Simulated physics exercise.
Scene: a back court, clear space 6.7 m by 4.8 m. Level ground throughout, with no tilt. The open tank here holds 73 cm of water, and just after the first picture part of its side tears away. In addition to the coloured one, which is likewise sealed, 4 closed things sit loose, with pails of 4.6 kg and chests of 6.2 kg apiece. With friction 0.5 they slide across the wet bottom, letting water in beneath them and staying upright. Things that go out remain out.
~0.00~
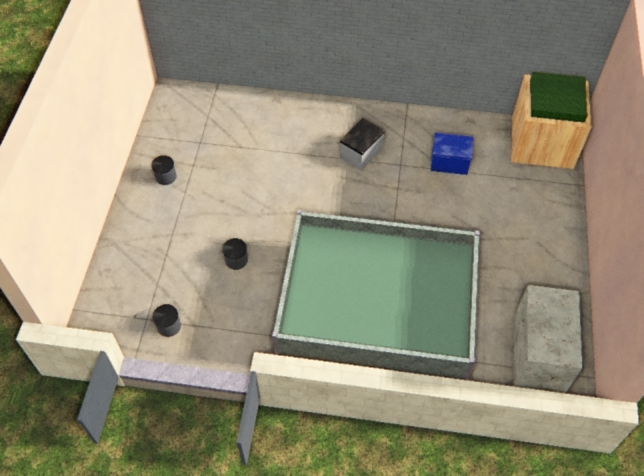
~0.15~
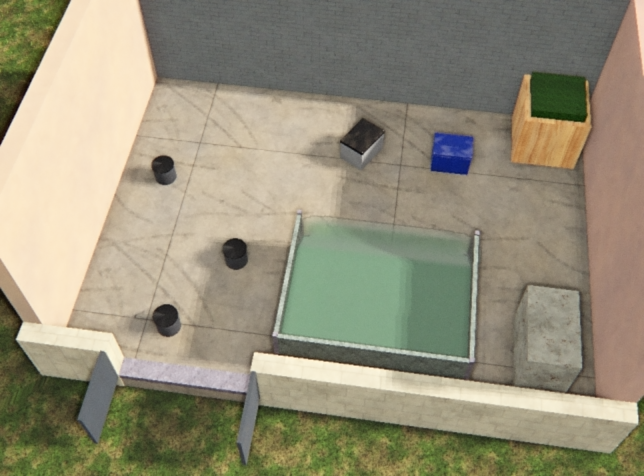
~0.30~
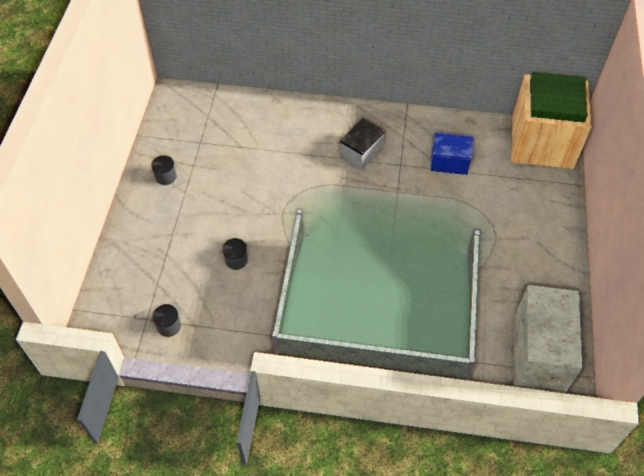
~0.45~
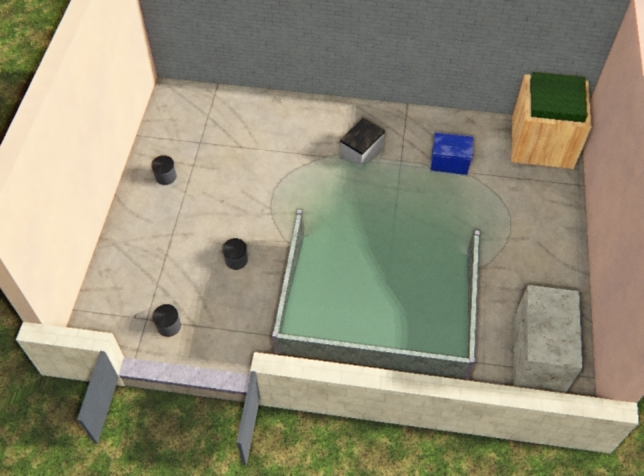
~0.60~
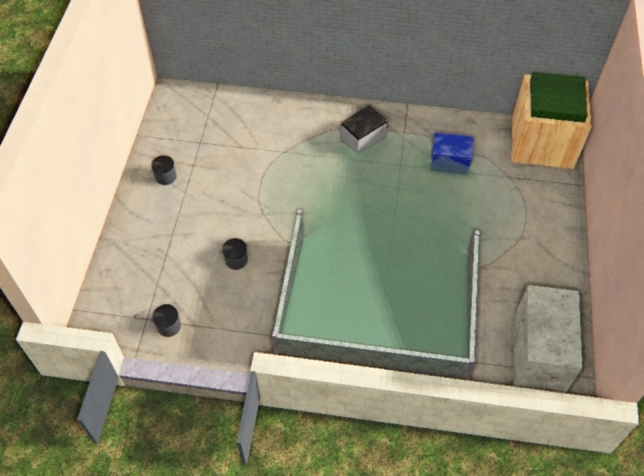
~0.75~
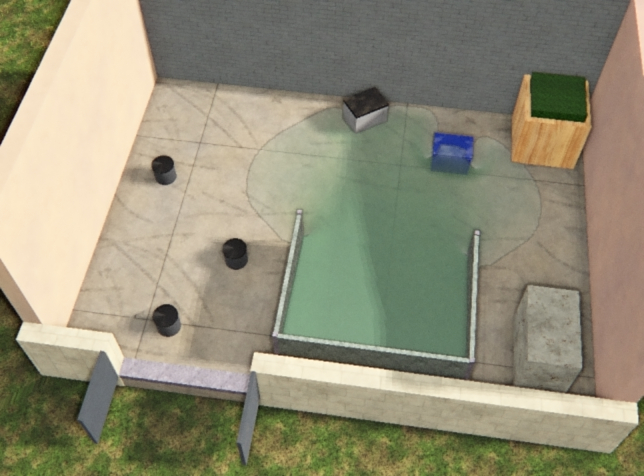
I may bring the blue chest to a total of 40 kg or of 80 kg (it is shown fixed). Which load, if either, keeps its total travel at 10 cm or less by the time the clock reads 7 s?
It's going to move too far regardless.
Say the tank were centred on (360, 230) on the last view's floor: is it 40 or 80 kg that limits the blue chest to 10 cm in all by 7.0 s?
Then it turns out both choices fall short.
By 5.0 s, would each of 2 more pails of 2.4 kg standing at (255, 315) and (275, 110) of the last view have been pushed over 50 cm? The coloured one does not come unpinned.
One after the other: Does not reach it, then goes beyond it.
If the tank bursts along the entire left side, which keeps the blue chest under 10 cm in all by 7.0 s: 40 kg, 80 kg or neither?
Under that change, the lighter pick does it.
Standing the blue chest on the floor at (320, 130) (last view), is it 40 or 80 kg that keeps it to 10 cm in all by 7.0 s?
Looks like the outcome is this: No option works.
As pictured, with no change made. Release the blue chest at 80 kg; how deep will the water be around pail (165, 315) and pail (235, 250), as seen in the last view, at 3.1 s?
Depth approx. 0 cm / 0 cm.
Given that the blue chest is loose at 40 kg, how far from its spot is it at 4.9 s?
Shift: Roughly 150 cm.
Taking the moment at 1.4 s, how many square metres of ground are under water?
About 17 m2 is covered.
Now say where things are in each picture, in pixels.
In the first frame, the blue chest at (453, 145), on the bottom; water covers 3.7 m2; 0 of 5 have shifted.
In the second frame, the blue chest at (453, 145) rests on the ground; water covers 5.0 m2; 0 of 5 have shifted.
In the third frame, the blue chest at (453, 145) rests on the ground; water covers 6.7 m2; 0 of 5 have shifted.
In the fourth frame, the blue chest at (453, 145) rests on the ground; water covers 8.5 m2; 0 of 5 have shifted.
In the fifth frame, the blue chest at (453, 145) rests on the ground; water covers 10.2 m2; 1 of 5 have shifted.
In the sixth frame, the blue chest at (453, 145) rests on the ground; water covers 12.4 m2; 1 of 5 have shifted.
After 1.4 s the blue chest would be 88 cm from its start with 40 kg and 39 cm from its start with 80 kg; 13 cm of water round it then.
After 3.1 s the blue chest would be 59 cm from its start with 40 kg and 75 cm from its start with 80 kg; 23 cm of water round it then.
After 4.9 s the blue chest would be 151 cm from its start with 40 kg and 75 cm from its start with 80 kg; 11 cm of water round it then.
After 7.0 s the blue chest would be 152 cm from its start with 40 kg and 75 cm from its start with 80 kg; 6 cm of water round it then.
